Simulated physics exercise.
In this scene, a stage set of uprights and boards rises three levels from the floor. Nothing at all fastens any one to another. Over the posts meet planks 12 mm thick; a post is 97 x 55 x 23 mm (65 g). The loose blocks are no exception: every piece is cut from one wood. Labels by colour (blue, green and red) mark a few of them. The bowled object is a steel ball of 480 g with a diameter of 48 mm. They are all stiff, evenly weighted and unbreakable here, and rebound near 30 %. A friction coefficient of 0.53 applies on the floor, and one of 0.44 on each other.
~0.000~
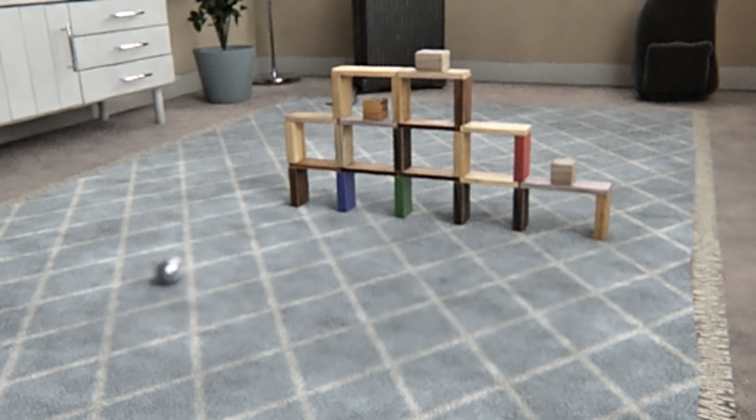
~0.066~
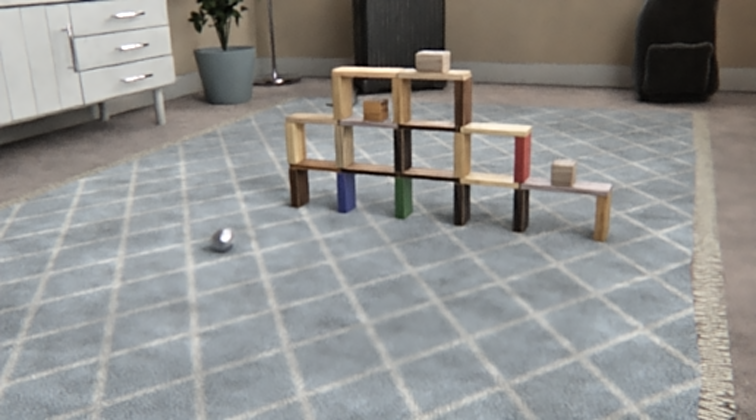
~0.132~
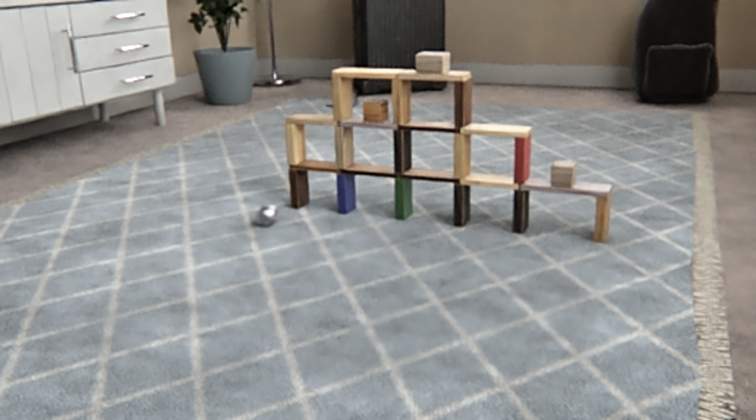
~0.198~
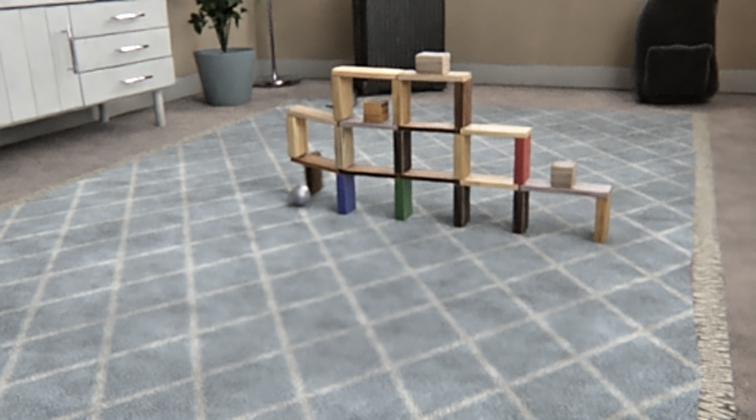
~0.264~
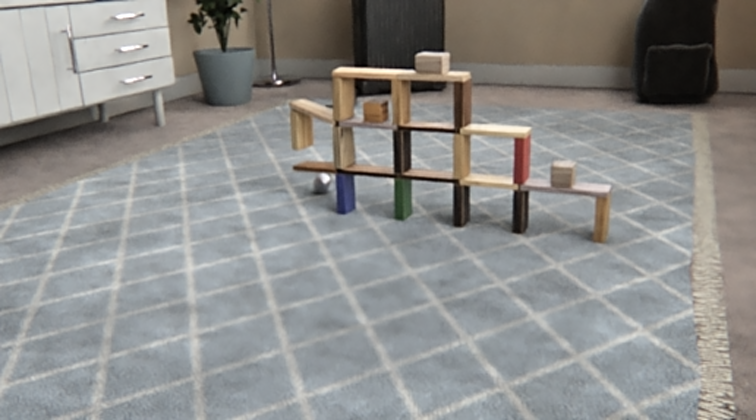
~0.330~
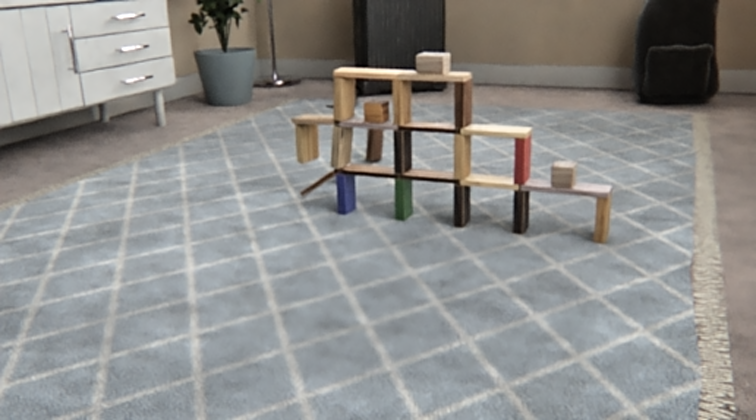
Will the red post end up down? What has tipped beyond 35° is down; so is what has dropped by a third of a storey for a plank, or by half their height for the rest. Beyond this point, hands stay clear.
No.
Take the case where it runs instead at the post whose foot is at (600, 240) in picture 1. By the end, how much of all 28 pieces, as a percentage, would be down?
That way, 10 per cent.
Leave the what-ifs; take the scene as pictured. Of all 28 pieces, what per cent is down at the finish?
Around 60 %.
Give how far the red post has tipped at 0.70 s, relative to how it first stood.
Something like 0°, give or take.
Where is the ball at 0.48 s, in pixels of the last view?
Look close to (381, 150).
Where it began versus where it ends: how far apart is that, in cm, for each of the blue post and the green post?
Approx. distance from start in cm - blue 4, green 2.
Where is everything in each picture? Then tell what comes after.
In the first picture (places mark the middle of the side facing us), ball (169, 271) 44 cm from contact, 2.6 m/s; red post (519, 159); green post (399, 199); blue post (351, 190); nothing disturbed.
In the second picture, ball (223, 240) 27 cm from contact, 2.6 m/s; red post (519, 160).
In the third picture, ball (267, 216) 10 cm from contact, 2.6 m/s; red post (519, 161).
In the fourth picture, ball (300, 195) after contact, 1.8 m/s; red post (519, 162); steepest lean 9°, the plank at (317, 113); 5 disturbed, none down.
In the fifth picture, ball (322, 184) after contact, 1.7 m/s; red post (519, 162); steepest lean 14°, the plank at (319, 109); 6 disturbed, none down.
In the sixth picture, ball after contact, 1.7 m/s; red post (519, 162); blue post (351, 192); green post (399, 201); steepest lean 34°, the plank at (316, 184); 1 of the 28 pieces down, 7 disturbed in all.
After 0.48 s, ball still moving; 7 of the 28 pieces down; red post unmoved; blue post leaning 8°.
After 0.70 s, ball still moving; 13 of the 28 pieces down; red post unmoved; blue post leaning 21°.
After 1.08 s, ball still moving; 16 of the 28 pieces down; red post unmoved; blue post leaning 57°.
At rest (2.4 s), ball rolling away; 17 of the 28 pieces down; red post unmoved; blue post leaning 58°; green post leaning 12°. As the last picture would show them, middles, red post near (523, 159), blue post near (333, 194).
